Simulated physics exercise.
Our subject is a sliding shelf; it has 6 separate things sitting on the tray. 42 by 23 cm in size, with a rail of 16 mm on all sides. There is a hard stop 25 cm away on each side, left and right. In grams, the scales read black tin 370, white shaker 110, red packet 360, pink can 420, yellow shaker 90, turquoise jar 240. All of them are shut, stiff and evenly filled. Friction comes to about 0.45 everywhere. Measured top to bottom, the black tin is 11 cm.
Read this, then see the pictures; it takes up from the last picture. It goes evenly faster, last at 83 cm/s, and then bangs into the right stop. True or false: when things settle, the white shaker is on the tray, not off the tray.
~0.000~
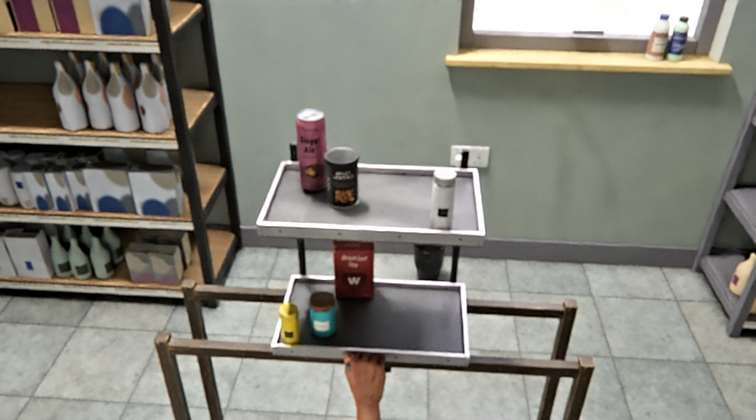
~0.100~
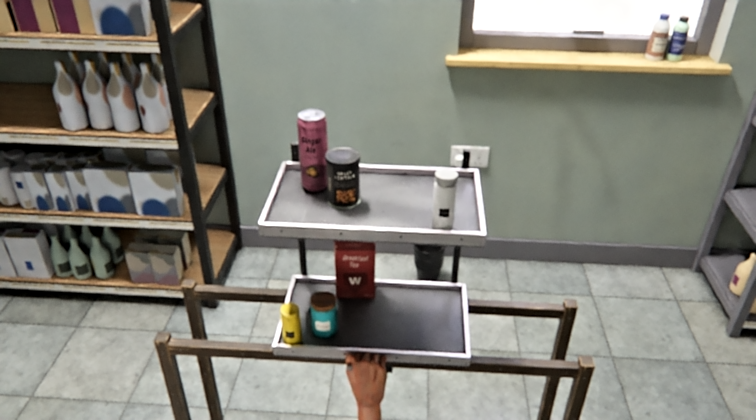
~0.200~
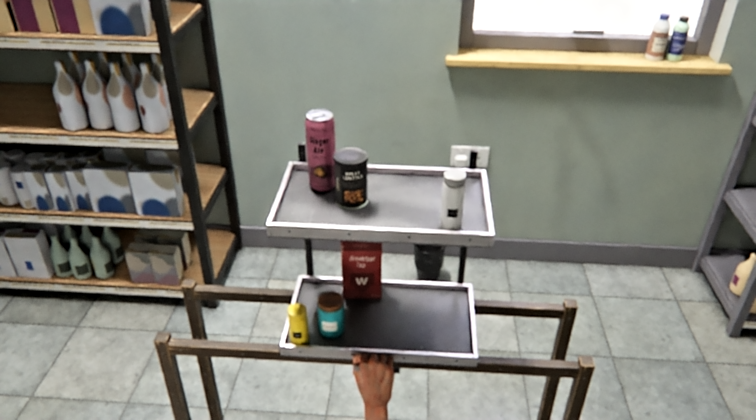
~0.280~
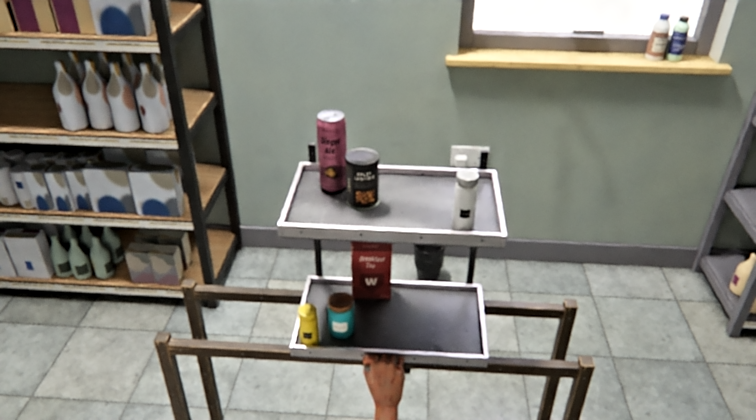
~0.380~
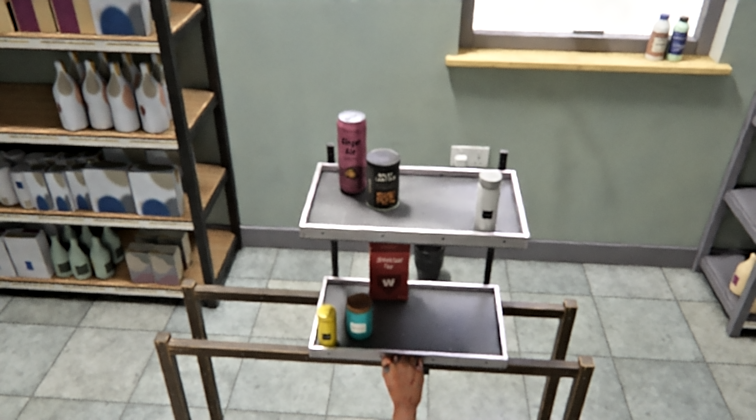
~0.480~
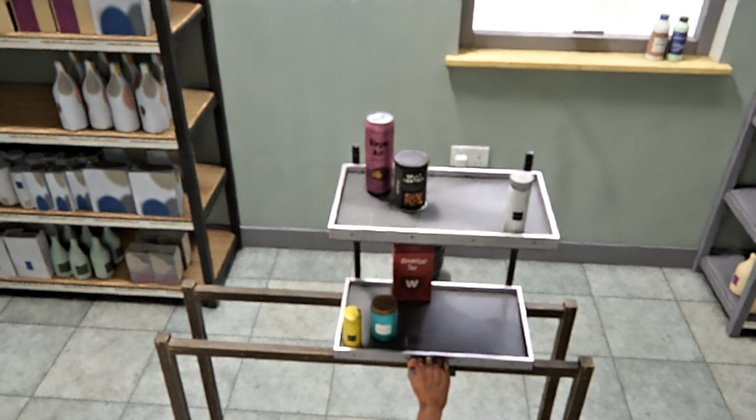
False.
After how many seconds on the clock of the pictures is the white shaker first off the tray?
Around 0.8 seconds.
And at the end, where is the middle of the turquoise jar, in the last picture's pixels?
It ends up at about (463, 322).
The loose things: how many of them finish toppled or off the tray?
Total: 3.
Around 0.78 s, tray has slid 25 cm right; white shaker at 47° to upright near (619, 212); pink can at 27° to upright; yellow shaker at 27° to upright.
Around 0.98 s, tray has slid 25 cm right; white shaker now off the tray; pink can on its side; yellow shaker on its side.
Finally (1.6 s), off the tray, white shaker; on their side or leaning hard on the tray, pink can and yellow shaker; not toppled but over 5 cm from the start, black tin, red packet and turquoise jar.
